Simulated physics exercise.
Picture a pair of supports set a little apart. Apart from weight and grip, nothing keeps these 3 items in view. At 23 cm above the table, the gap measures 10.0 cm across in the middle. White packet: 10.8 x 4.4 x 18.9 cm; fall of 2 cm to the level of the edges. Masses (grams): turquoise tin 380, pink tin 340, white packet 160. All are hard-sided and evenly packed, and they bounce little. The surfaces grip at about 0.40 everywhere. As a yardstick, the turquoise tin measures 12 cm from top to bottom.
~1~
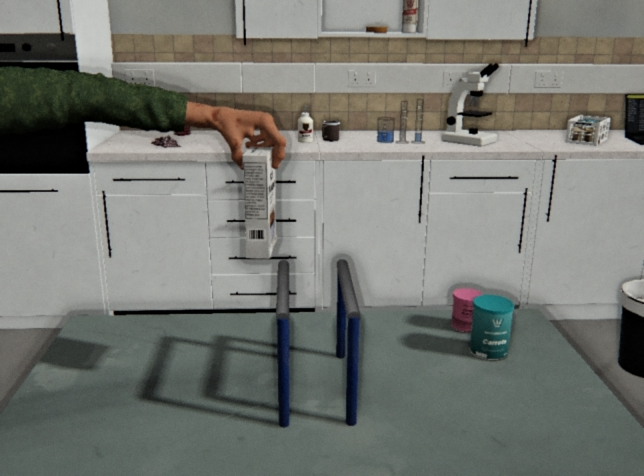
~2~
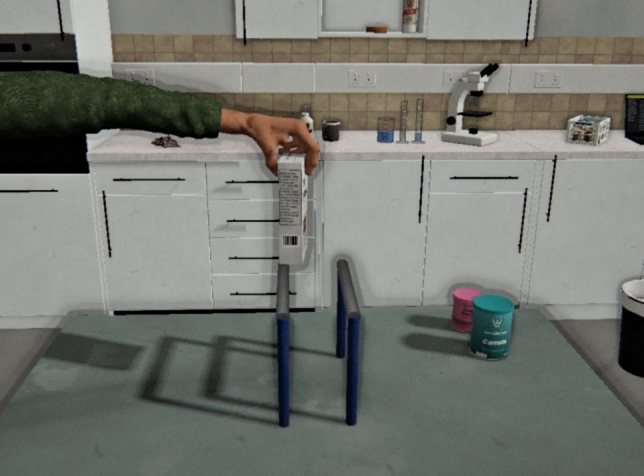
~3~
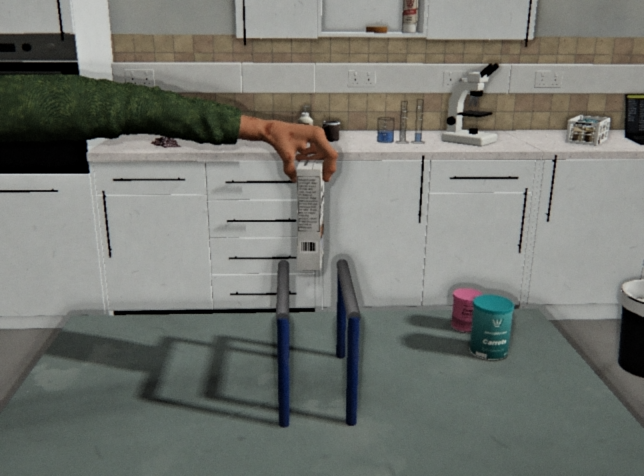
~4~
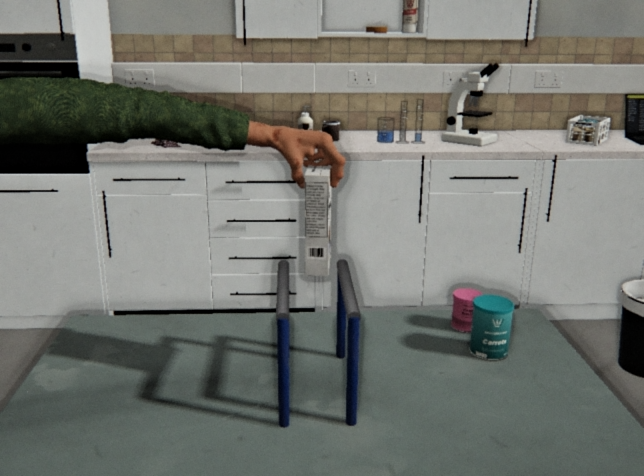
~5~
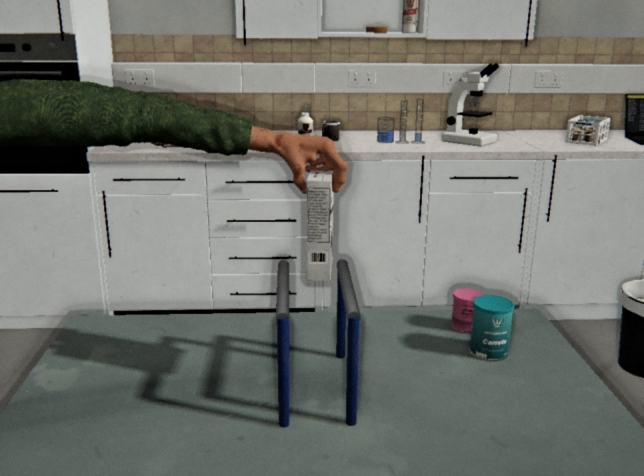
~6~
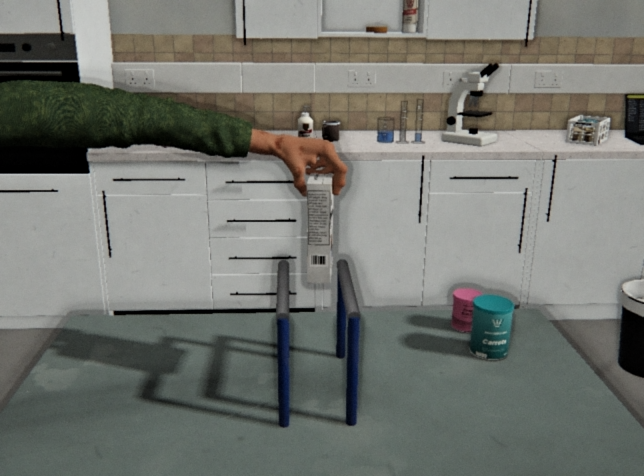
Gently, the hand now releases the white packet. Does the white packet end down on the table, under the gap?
It ends up below.
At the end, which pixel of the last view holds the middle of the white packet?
It ends up at about (320, 346).
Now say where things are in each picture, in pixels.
In the first frame, 12 cm still to go; white packet (261, 200); turquoise tin (491, 328).
In the second frame, 6 cm still to go; white packet (293, 207); turquoise tin (491, 328).
In the third frame, 3 cm still to go; white packet (311, 212); turquoise tin (491, 328).
In the fourth frame, 2 cm still to go; white packet (318, 218); turquoise tin (491, 328).
Held still over the gap; white packet (320, 223); turquoise tin (491, 328), in the fifth frame.
Held still over the gap; white packet (320, 226); turquoise tin (491, 328), in the sixth frame.
Then, 0.20 s after the last picture, white packet slid 5 cm near (320, 251).
Then, 0.30 s after the last picture, white packet slid 20 cm near (320, 322).
Then, 0.40 s after the last picture, white packet slid 25 cm near (320, 346).
At rest, not toppled but over 4 cm from the start, white packet; the other 2 in place, give or take 4 cm. Seen from the same camera at the end, white packet near (320, 346). The packet reaches the table.
